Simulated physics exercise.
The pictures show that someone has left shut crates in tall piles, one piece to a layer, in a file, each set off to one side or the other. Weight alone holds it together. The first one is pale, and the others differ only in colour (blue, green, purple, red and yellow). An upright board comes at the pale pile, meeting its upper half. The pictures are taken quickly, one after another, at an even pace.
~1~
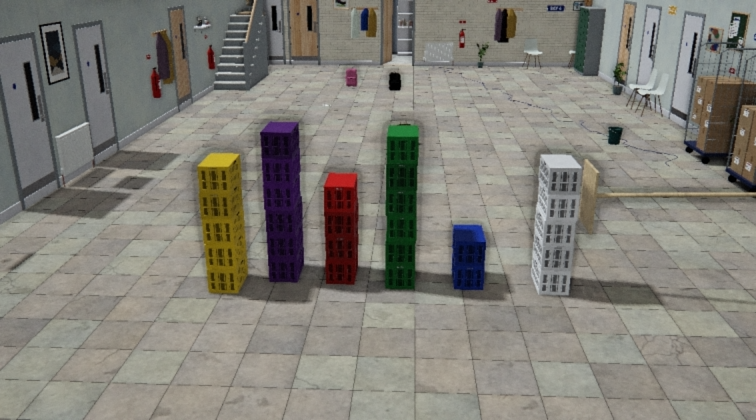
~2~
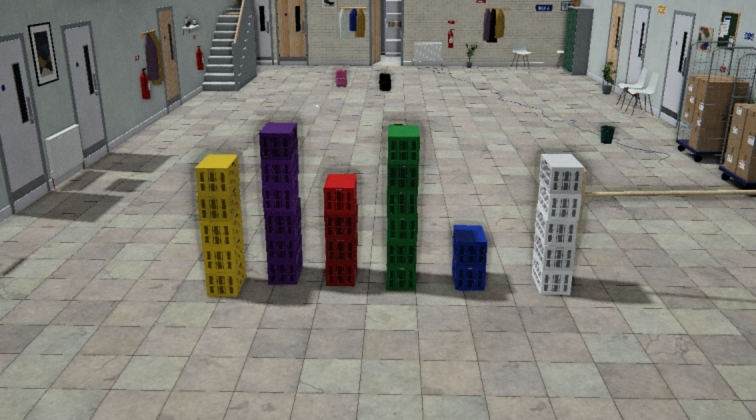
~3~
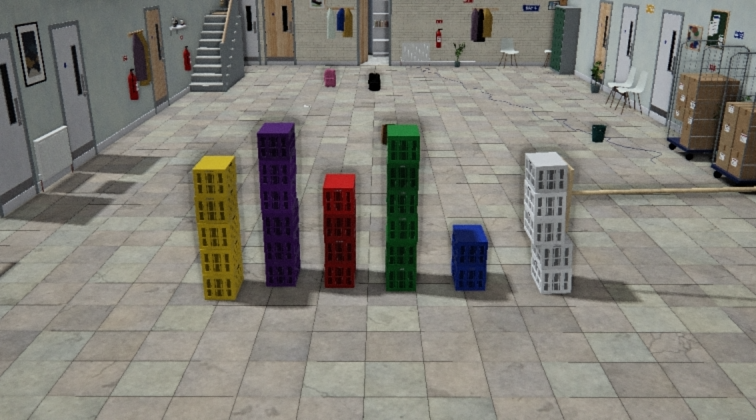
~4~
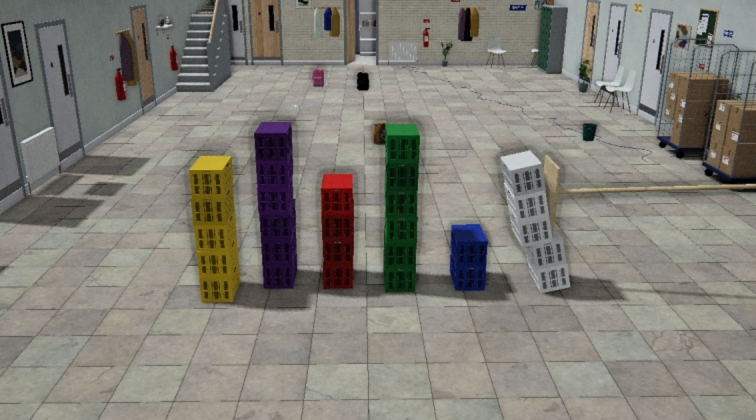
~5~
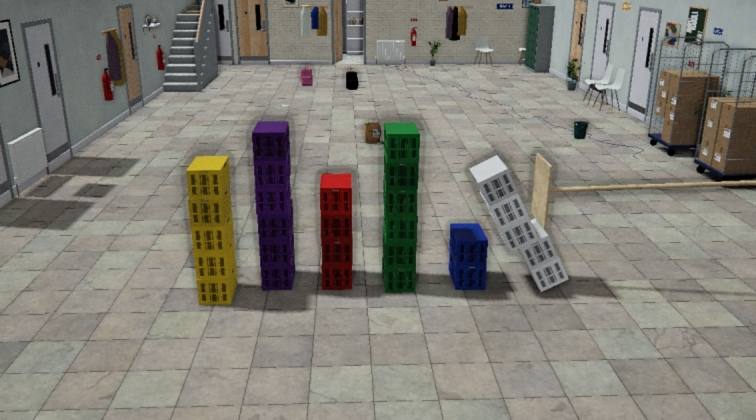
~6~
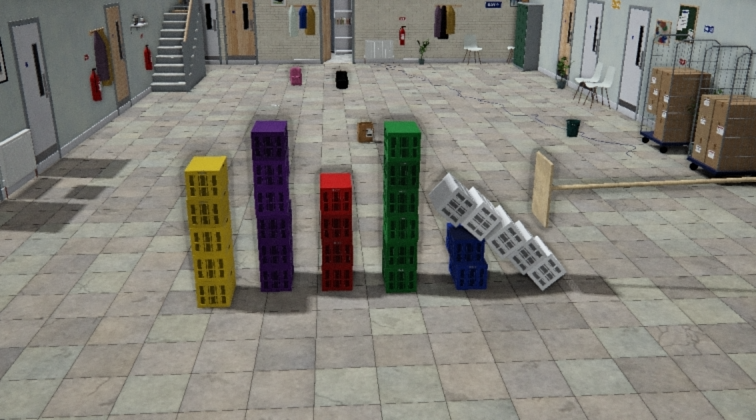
In this clip, an upright board moves left against the upper part of a white stack of crates and then stops, while the stack leans steeply left onto the short blue stack, shifting it slightly as the other coloured stacks stand.
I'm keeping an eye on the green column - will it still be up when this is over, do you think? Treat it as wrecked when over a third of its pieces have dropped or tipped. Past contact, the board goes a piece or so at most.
Yes, it stays up.
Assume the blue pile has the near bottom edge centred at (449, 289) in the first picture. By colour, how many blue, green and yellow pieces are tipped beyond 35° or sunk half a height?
Blue 0, green 0, yellow 0.
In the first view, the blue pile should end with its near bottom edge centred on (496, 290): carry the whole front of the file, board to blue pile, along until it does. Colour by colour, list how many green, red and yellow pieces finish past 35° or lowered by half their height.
Green: 0; red: 0; yellow: 0.
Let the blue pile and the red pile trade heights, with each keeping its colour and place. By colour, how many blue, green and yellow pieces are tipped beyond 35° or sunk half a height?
Per pile: Blue 4; green 6; yellow 5.
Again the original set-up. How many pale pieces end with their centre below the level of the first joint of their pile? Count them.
Counting them up gives 2.
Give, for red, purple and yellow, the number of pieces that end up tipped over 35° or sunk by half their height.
In the end the numbers are red 0, purple 0 and yellow 0.
Soon, 5 of the pale pile down; none of the 6 green crates down (0 of 23 in all colours); top green crate unmoved; top blue crate displaced a little.
A while on, 5 of the pale pile down; none of the 6 green crates down (0 of 23 in all colours); top green crate unmoved; top blue crate displaced half its height.
Finally, 5 of the pale pile down; none of the 6 green crates down (0 of 23 in all colours); top green crate displaced a little; top blue crate tipped barely. Seen by the last camera, middles, top green crate near (399, 141), top blue crate near (450, 243).
